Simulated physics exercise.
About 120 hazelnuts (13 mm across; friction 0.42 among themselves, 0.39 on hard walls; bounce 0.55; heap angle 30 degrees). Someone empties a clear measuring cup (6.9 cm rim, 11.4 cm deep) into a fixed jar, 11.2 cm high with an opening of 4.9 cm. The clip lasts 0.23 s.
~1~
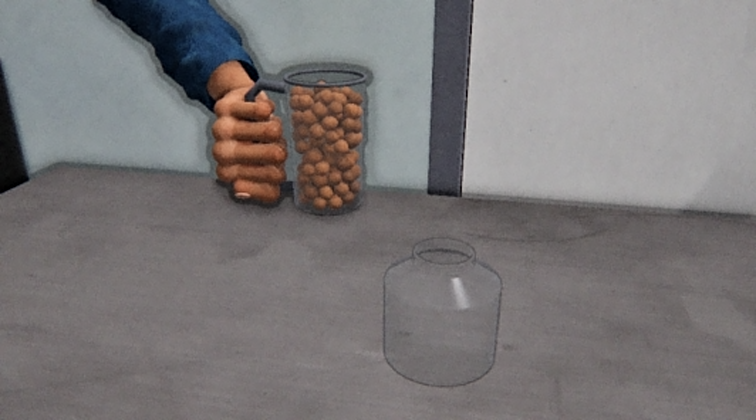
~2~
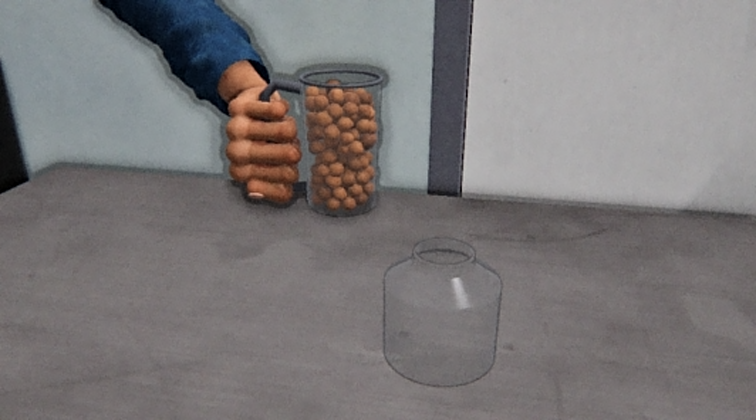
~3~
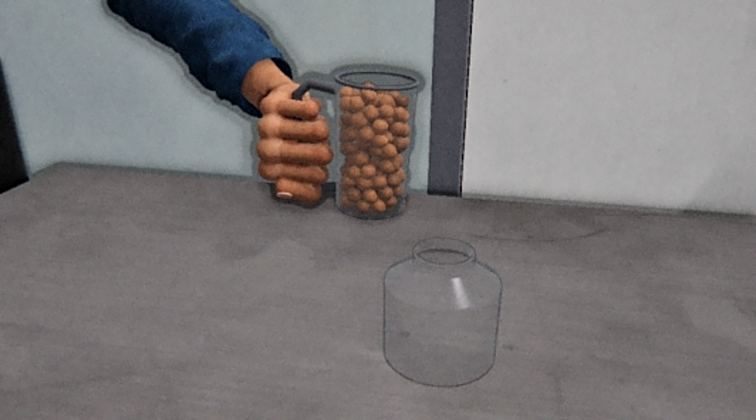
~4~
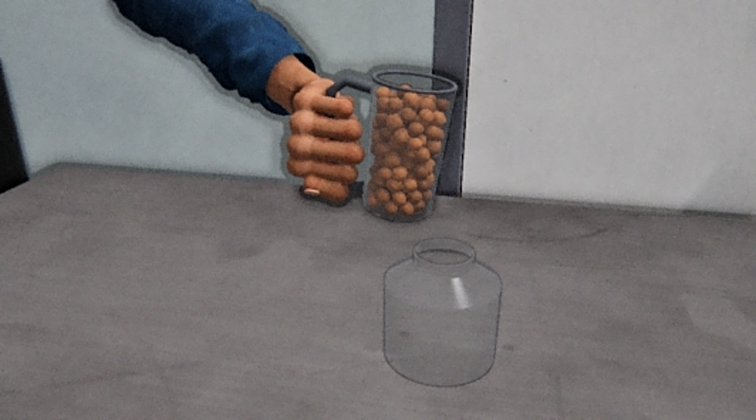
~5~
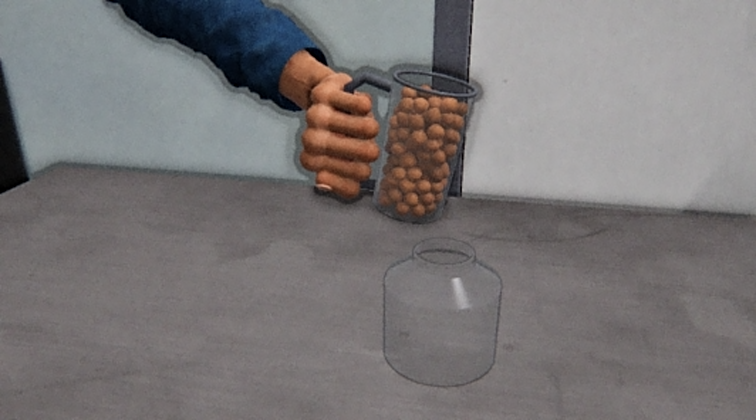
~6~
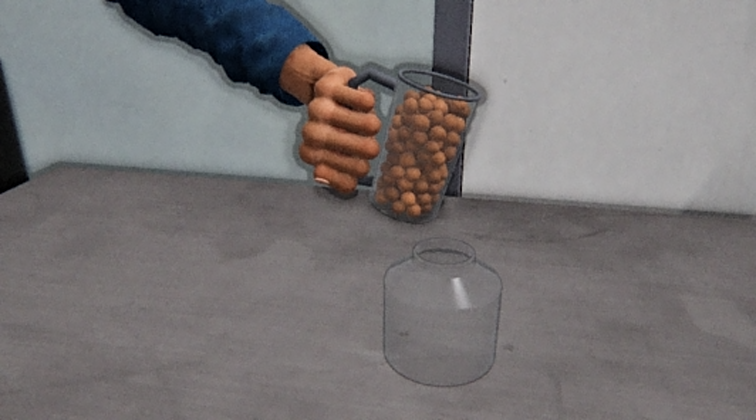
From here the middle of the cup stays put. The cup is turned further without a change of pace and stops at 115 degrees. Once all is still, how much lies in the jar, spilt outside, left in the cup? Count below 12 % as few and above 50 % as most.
Jar: Few, spilt: Most, still above: Few.
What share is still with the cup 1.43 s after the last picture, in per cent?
About 30 per cent.
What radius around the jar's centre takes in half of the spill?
About 22 cm.
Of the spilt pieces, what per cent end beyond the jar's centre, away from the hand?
About 100 per cent.
Then, 0.58 s after the last picture, tilt 62 degrees; the cup holds 100 %, the jar 0 %.
Then, 0.96 s after the last picture, tilt 93 degrees; the cup holds 95 %, the jar 0 %.
Then, 1.43 s after the last picture, tilt 115 degrees; the cup holds 30 %, the jar 0 %.
In the end, jar 0 %, spilt 100 %, still above 0 %.
